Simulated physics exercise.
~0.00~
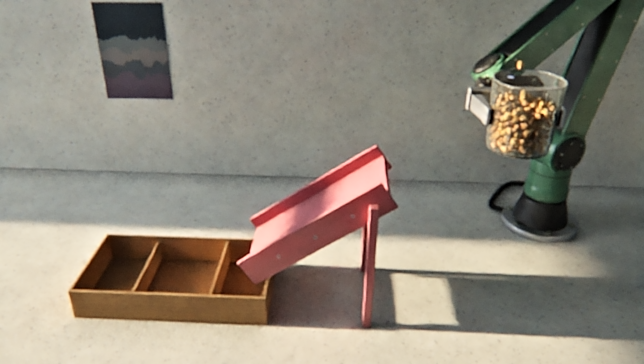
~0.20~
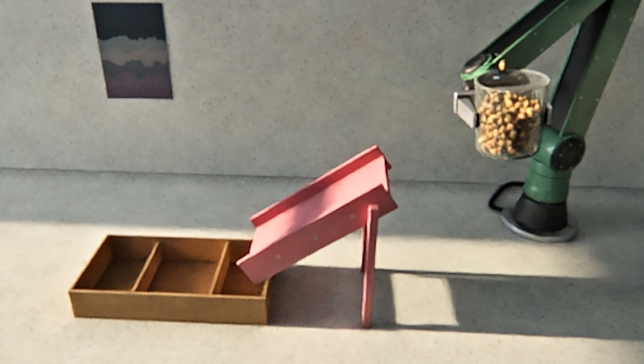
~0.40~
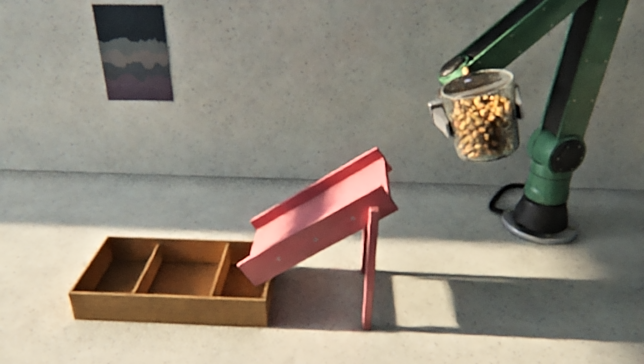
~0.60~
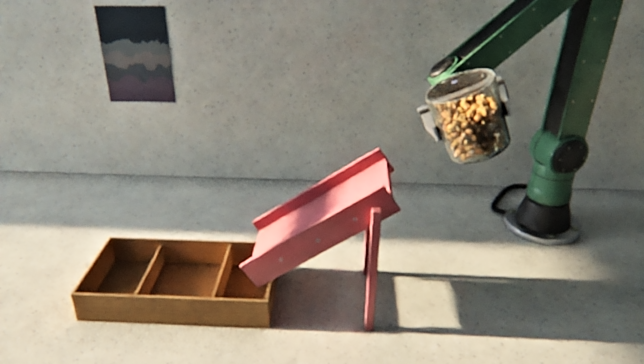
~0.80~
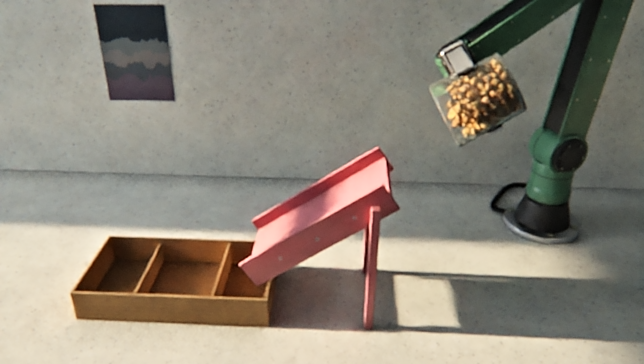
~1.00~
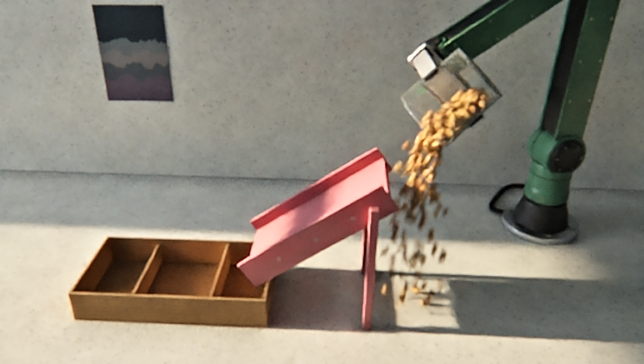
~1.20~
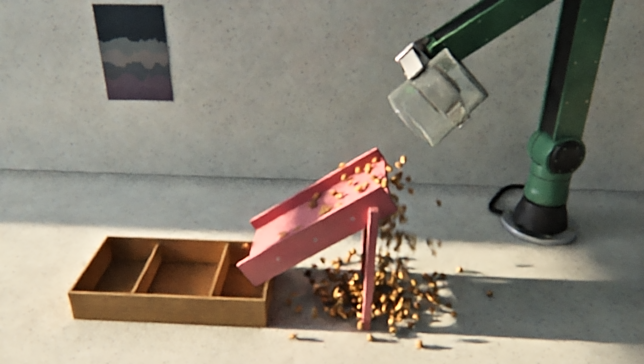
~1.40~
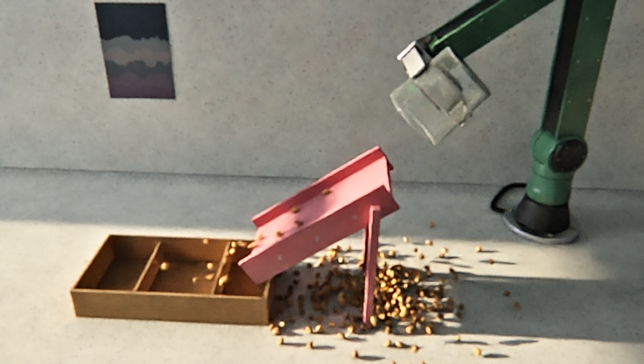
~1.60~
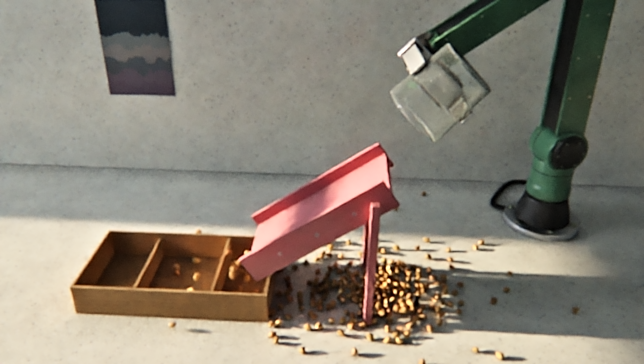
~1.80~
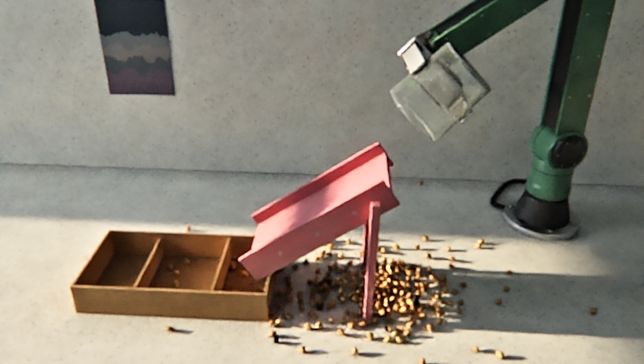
A green robot arm stands at the right of a pale grey tabletop, seen from slightly above, holding a clear cup full of tan beans. A pink sloping chute on legs stands in the middle, its low end over a brown box with three compartments at left, and a dark print hangs on the wall behind. The arm carries the cup left and tips it over. The beans pour out, mostly missing the chute's high end and piling beneath it, while some slide down into the box. The cup ends empty and upturned, with most beans scattered on the table.
